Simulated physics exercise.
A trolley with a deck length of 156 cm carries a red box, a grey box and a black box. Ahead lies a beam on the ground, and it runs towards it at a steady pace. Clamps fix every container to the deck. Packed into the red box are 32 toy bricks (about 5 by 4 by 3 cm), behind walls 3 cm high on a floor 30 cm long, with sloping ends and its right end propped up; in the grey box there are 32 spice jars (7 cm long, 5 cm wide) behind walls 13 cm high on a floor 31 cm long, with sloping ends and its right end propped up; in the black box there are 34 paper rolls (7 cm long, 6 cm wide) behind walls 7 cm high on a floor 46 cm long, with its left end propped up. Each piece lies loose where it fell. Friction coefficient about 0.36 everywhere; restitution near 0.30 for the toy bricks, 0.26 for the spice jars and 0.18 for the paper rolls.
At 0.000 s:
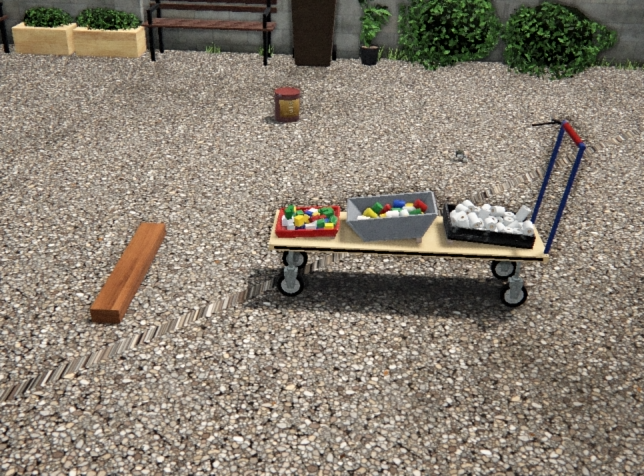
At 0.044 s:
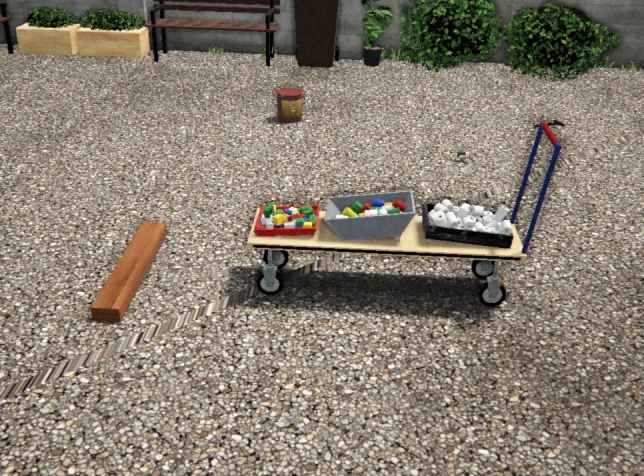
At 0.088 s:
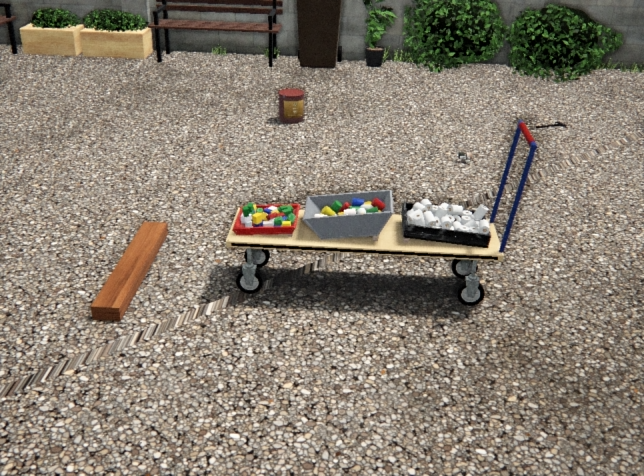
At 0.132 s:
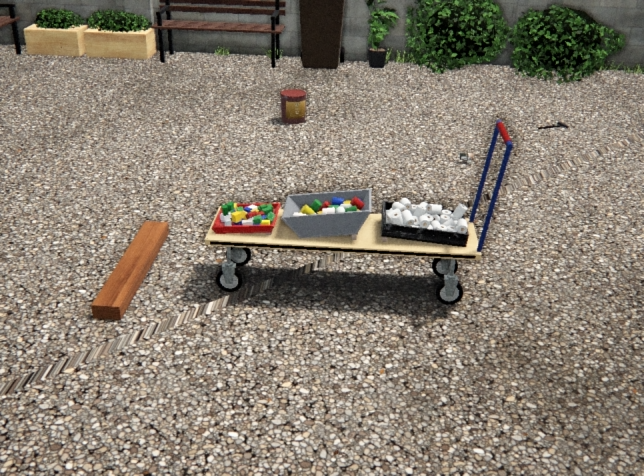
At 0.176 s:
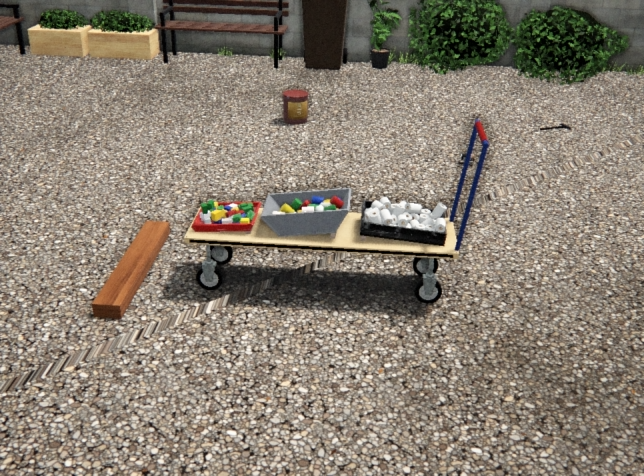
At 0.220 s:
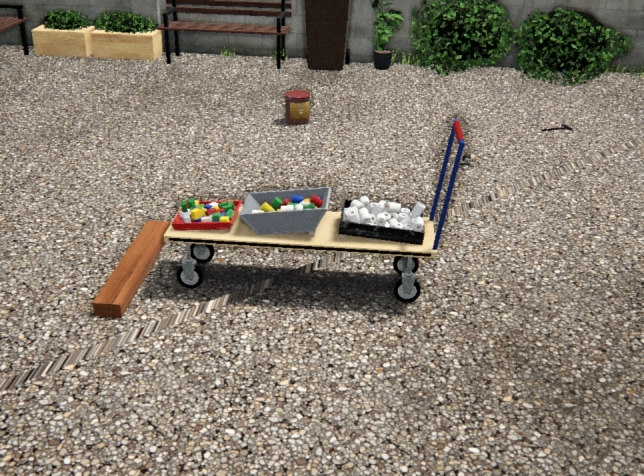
The video shows a flat trolley with a blue handle carrying a red box, a grey box and a black box of small loose items, rolling steadily leftward across gravel and drawing close to a wooden beam on the ground.
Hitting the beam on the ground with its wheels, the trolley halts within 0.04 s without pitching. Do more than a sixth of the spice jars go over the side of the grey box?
It is going to lose a larger share than a sixth.
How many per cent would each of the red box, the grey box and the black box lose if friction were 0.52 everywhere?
You'd see red box shed 70 percent, grey box shed 20 percent, and black box shed 30 percent.
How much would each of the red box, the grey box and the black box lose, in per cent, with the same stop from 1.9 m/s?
In that case the red box sheds 50 per cent of its load, the grey box 10 per cent, and the black box 10 per cent.
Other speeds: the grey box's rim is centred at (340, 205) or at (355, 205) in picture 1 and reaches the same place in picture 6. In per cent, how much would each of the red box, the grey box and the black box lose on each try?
Red box: 30 / 40 percent; grey box: 0 / 10 percent; black box: 0 / 10 percent.
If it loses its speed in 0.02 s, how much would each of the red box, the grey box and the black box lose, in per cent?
In that case red box 60, grey box 40 and black box 30 per cent.
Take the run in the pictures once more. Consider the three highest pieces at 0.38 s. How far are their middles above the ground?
58 cm.
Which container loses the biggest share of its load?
The red box.
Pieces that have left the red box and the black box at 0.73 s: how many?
The red box is at about 20 and the black box at about 8.
After 0.28 s, the wheels strike.
After 0.38 s, red box 22 in, 10 out, grey box 32 in, 0 out and black box 31 in, 3 out.
After 0.50 s, red box 15 in, 17 out, grey box 25 in, 7 out and black box 28 in, 6 out.
After 0.73 s, red box 11 in, 21 out, grey box 22 in, 10 out and black box 27 in, 7 out.
When it is over (at 1.24 s), red box 11 in, 21 out, grey box 22 in, 10 out and black box 27 in, 7 out. Asked share, 10 of 32, 31 per cent.
